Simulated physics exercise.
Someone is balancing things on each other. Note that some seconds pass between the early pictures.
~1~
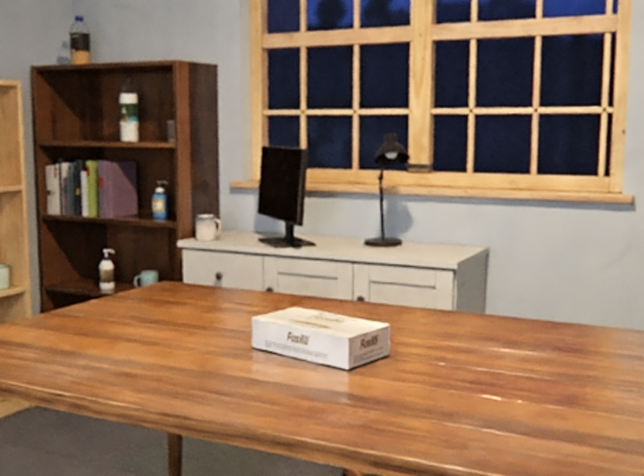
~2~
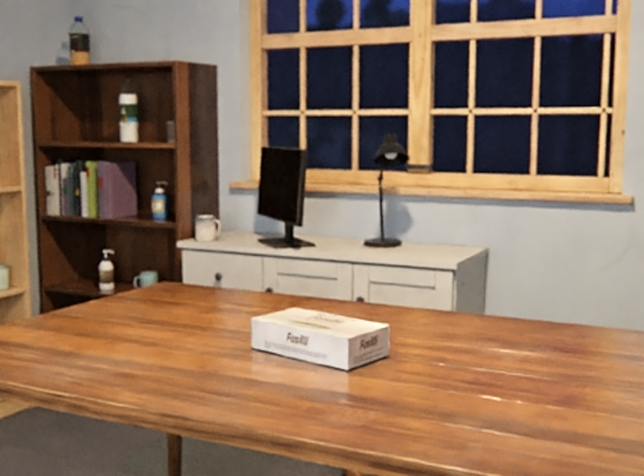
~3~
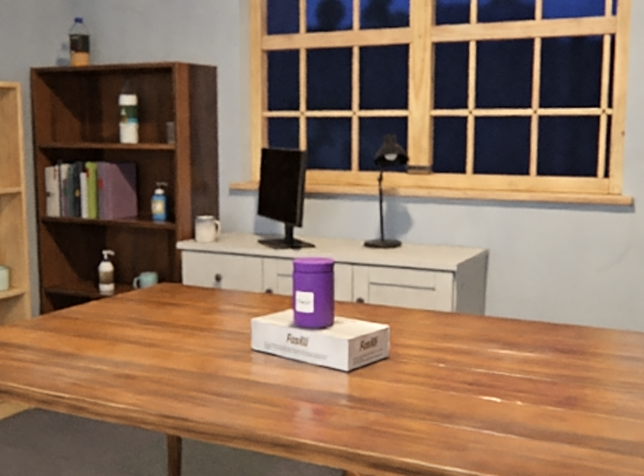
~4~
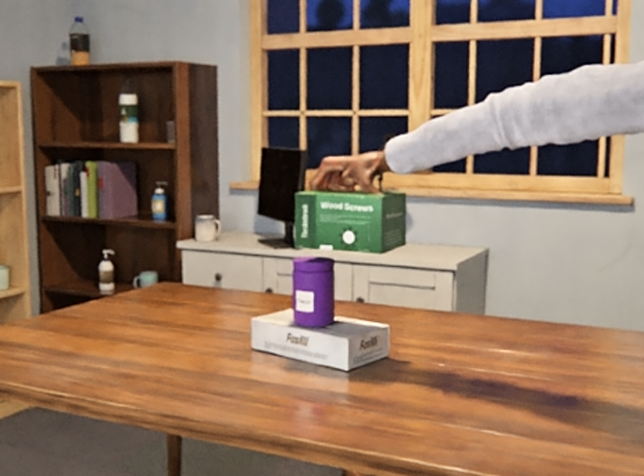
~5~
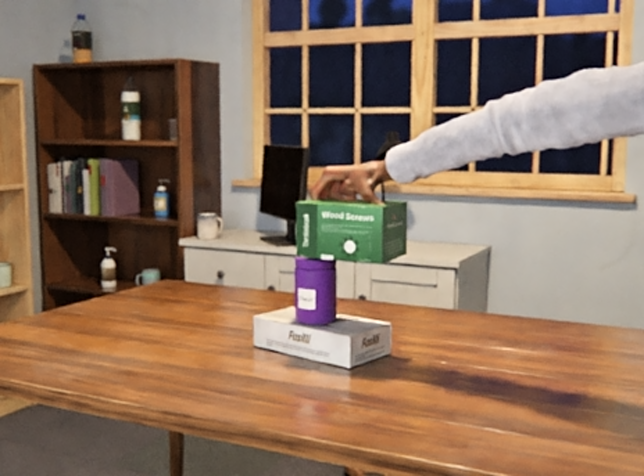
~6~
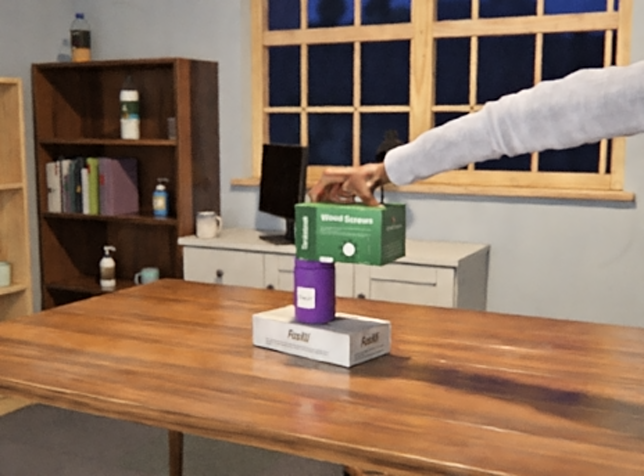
A white box lies on a glossy wooden table in a room seen from slightly above, with a dark bookshelf at left and a pale cabinet holding a black monitor and lamp beneath a wood-framed window. A purple jar then appears upright on the box. An arm in a light grey sleeve, reaching in from the right, lowers a green box onto the jar and keeps its hand on top, while the camera stays still.
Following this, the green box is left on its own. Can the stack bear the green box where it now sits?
Watch - something tips or drops.
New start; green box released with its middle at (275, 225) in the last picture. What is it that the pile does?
Then it gives way.
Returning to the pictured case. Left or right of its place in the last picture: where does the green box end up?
It heads rightwards.
Then, 0.30 s after the last picture, green box now fallen.
Then, 0.40 s after the last picture, things are still on the move.
Then, 0.50 s after the last picture, as before.
At rest, fallen, green box; the other 2 in place. Seen from the same camera at the end, green box near (497, 345). The pile comes apart.
